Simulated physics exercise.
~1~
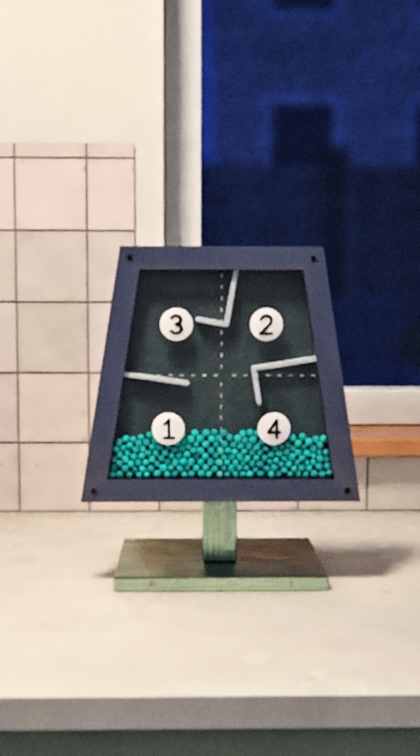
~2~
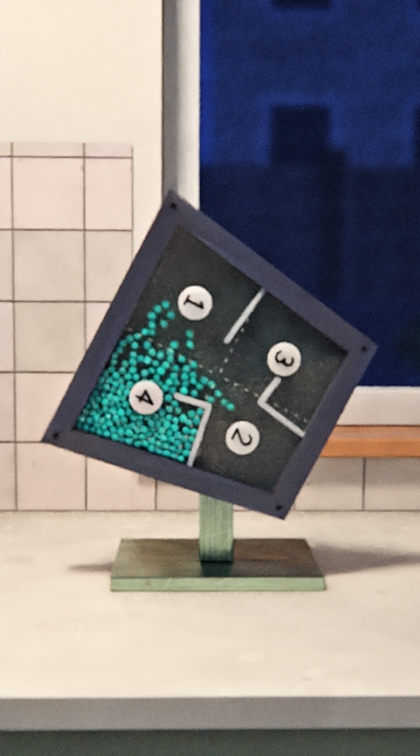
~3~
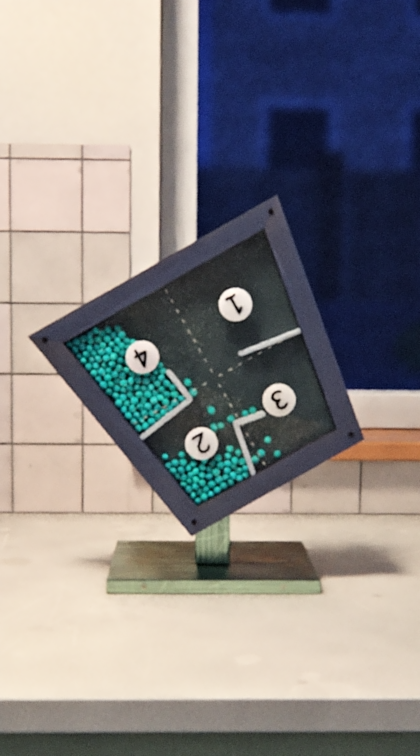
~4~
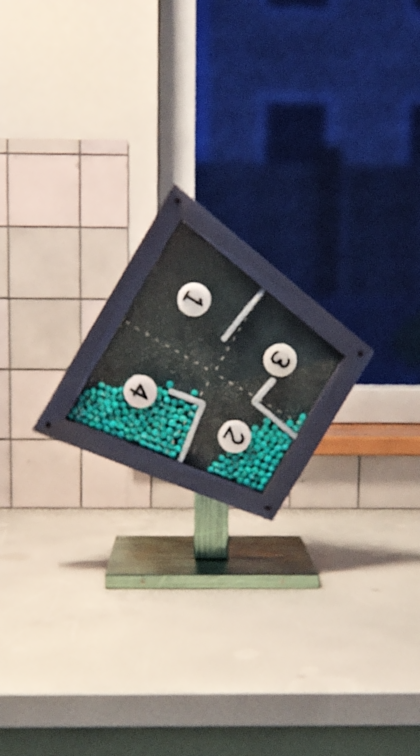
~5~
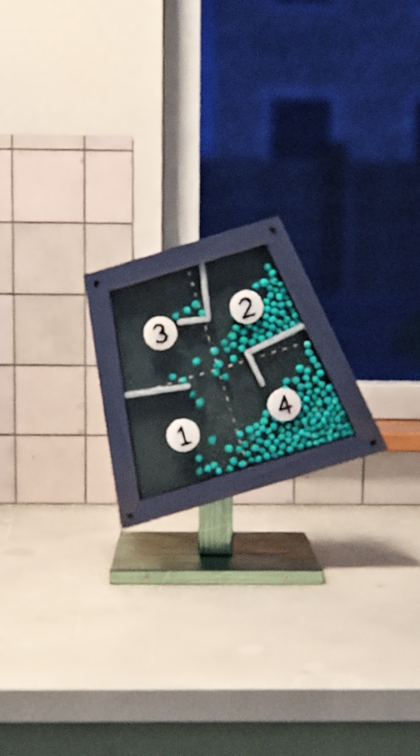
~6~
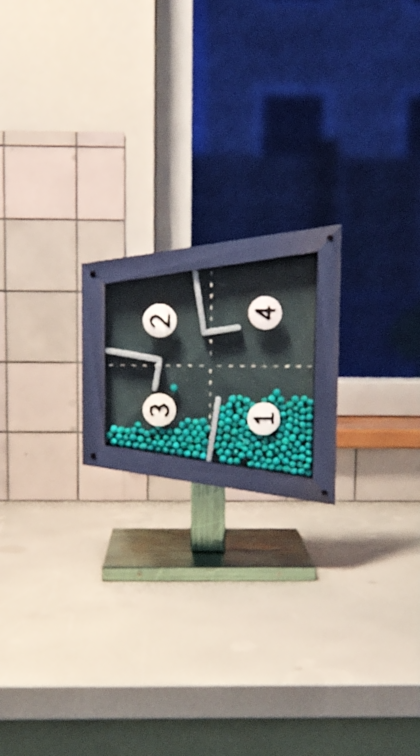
The dark blue puzzle box on a green stand turned clockwise, its turquoise beads tumbling between the four numbered quarters, then swung back past level onto its other side, where most beads settled at the lower right and the rest at the lower left.
